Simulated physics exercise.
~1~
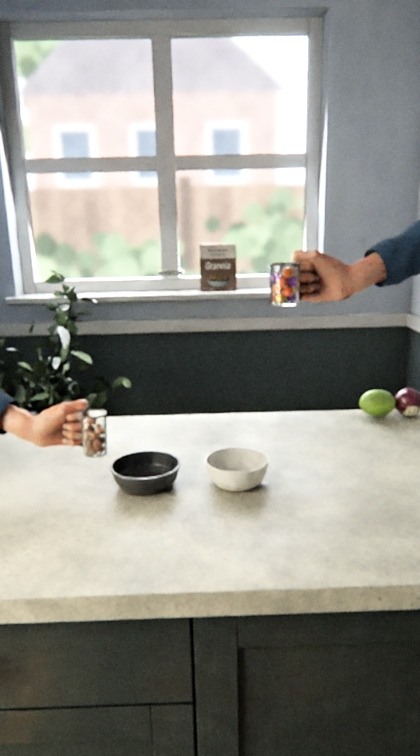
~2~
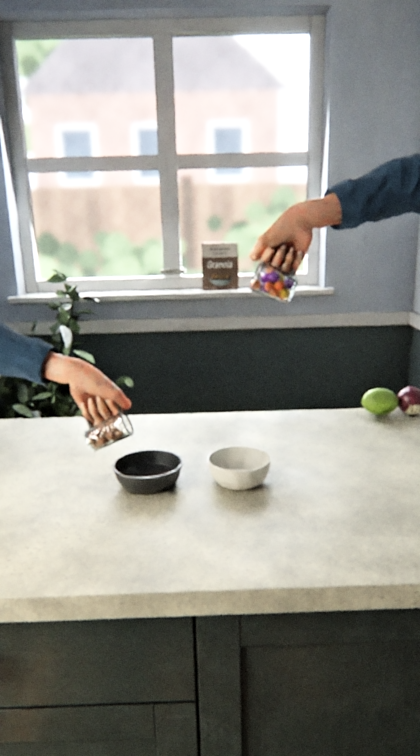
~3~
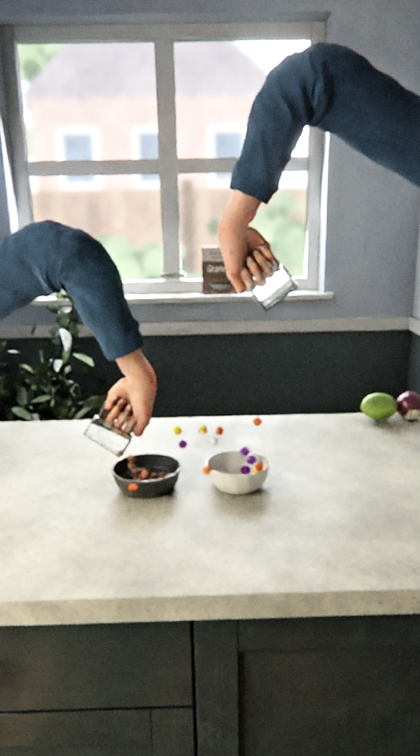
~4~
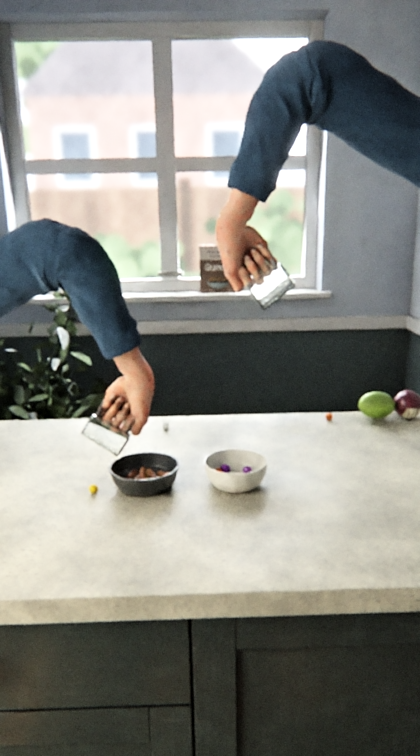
Two hands tipped small cups over shallow dishes on a counter, the left pouring brown pieces that all settled in the dark dish, while the right, held higher, dropped colourful pieces that bounced, leaving some in the white dish and most outside it.
